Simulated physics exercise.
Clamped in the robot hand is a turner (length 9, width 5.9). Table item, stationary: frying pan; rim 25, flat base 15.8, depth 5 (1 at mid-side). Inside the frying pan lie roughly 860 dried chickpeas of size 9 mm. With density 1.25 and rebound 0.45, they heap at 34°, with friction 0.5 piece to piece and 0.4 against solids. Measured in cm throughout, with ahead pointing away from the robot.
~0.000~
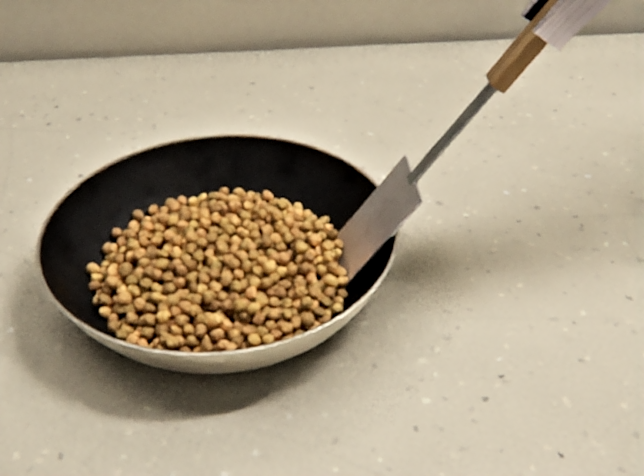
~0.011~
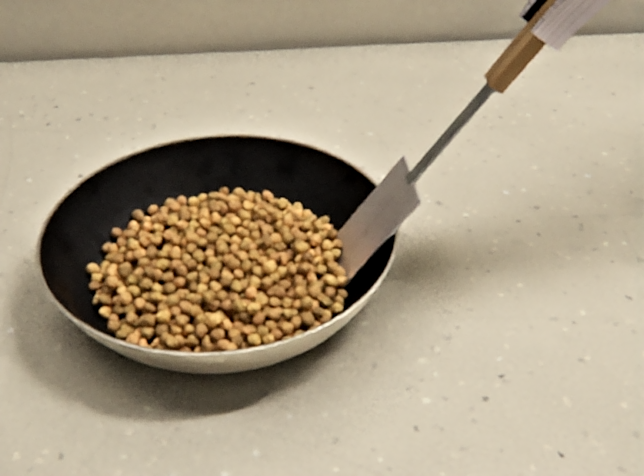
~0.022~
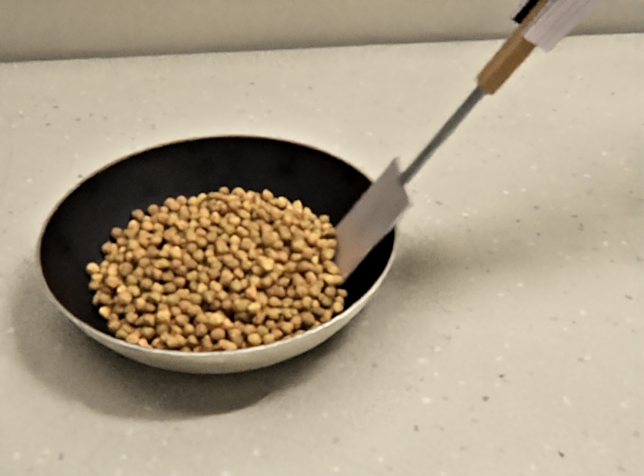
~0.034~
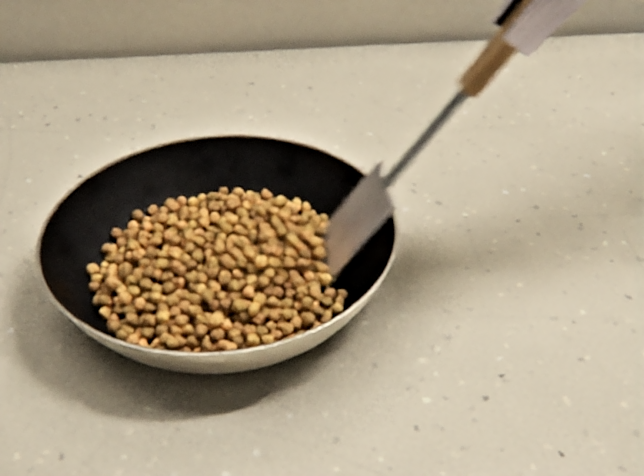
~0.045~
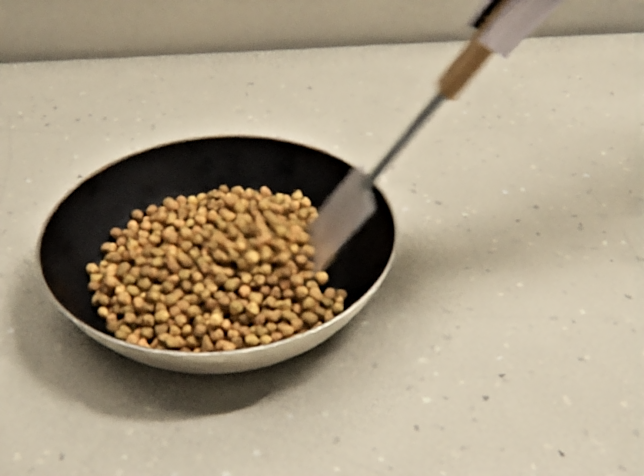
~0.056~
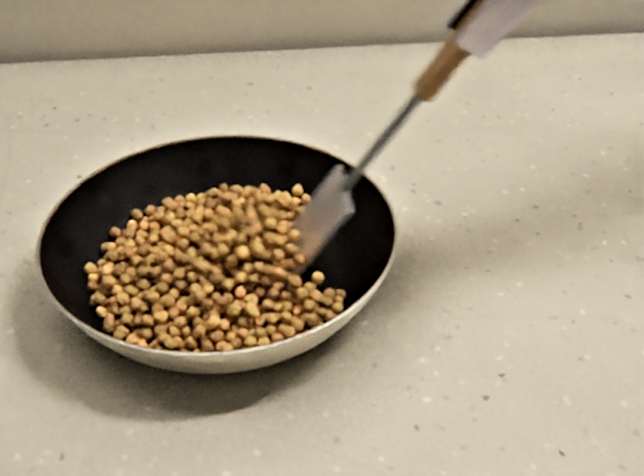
On a speckled pale countertop, a robot-held metal turner pushing left through heaped dried chickpeas in a black-lined frying pan.
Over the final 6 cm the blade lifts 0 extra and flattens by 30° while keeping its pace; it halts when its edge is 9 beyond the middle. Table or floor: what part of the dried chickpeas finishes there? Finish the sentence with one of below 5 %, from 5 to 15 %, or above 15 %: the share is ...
The share is from 5 to 15 %.
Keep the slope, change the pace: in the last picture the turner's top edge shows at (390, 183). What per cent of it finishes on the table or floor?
About 0 percent.
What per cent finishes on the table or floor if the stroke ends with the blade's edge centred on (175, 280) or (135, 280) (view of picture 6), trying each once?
0 % and 0 %.
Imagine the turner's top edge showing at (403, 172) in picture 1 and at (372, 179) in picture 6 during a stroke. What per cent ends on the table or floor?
It works out to about 0 %, more or less.
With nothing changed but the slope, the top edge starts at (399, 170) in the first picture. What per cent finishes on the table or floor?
Near 10 in a hundred.
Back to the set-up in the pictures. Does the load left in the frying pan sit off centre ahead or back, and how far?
I'd say close to 3.5 cm toward the front.
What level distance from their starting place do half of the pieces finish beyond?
Somewhere about 3 centimetres, I'd say.
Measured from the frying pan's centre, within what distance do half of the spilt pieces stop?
I'd say some 20 centimetres, give or take.
By 0.09 s, sloping 55°, highest piece 8 above the table; 859 in the frying pan.
By 0.12 s, sloping 48°, highest piece 9 above the table; 859 in the frying pan.
By 0.33 s, sloping 25°, highest piece 6 above the table; 791 in the frying pan, 59 on the table or floor, 9 on the blade or in flight.
By 1.38 s, sloping 25°, highest piece 5 above the table; 791 in the frying pan, 68 on the table or floor.
Final count, 791 in the frying pan, 68 on the table or floor. That is 8 % on the table or floor.
